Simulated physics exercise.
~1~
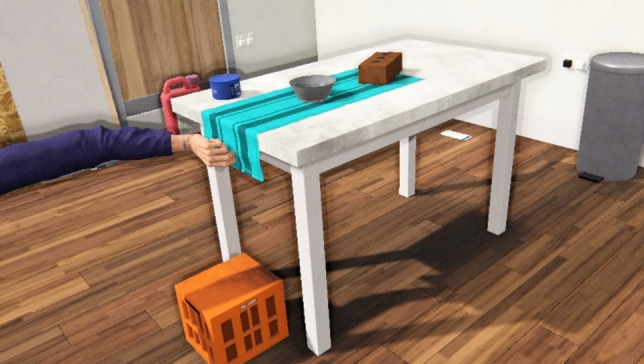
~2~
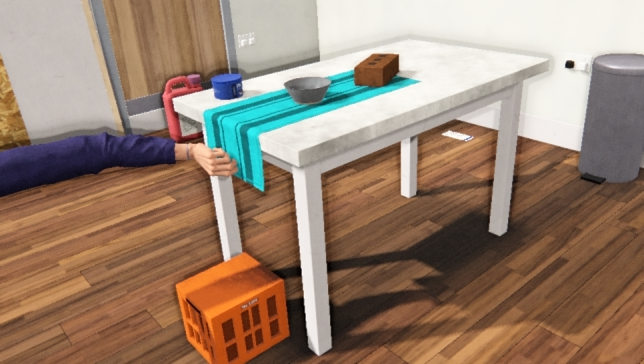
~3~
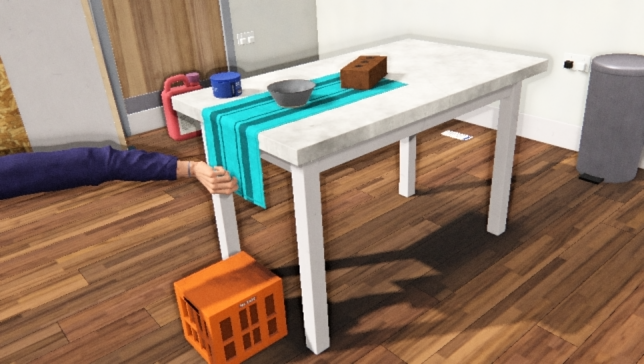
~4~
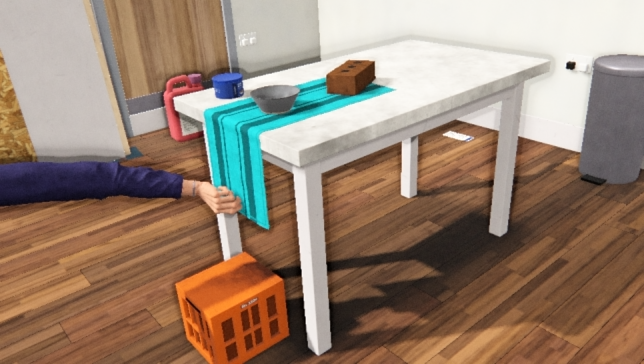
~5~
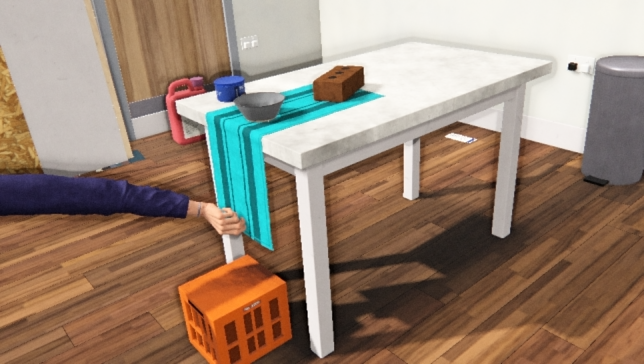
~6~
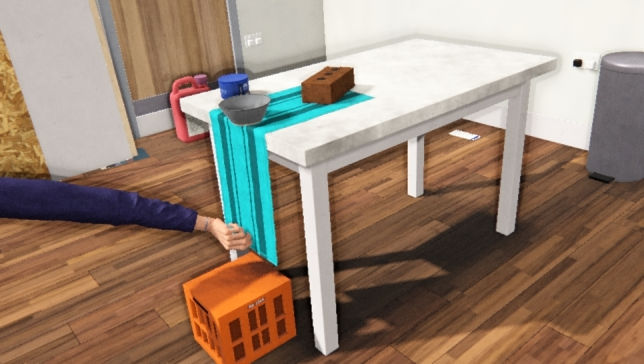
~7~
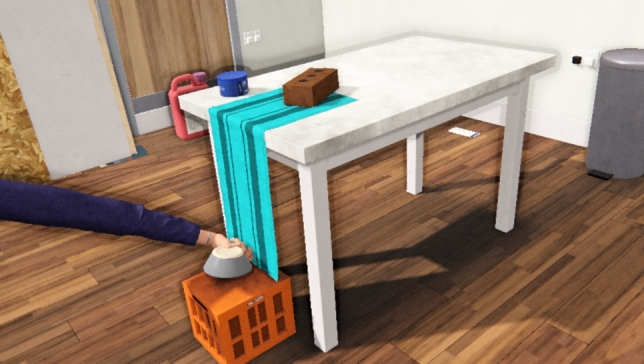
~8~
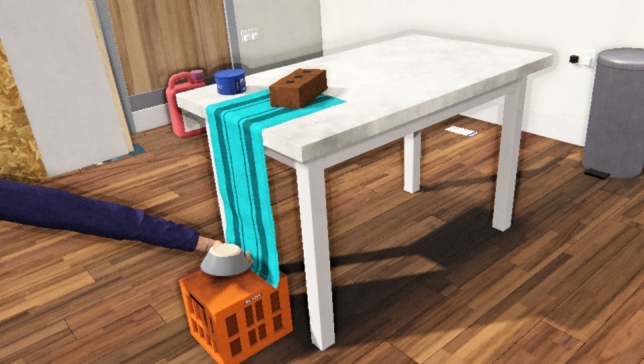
A turquoise towel was drawn slowly down over the table's end by a hand, carrying a grey bowl and a brick left until the bowl dropped upside down onto the orange crate, while the brick and the blue tub stayed up on the table.
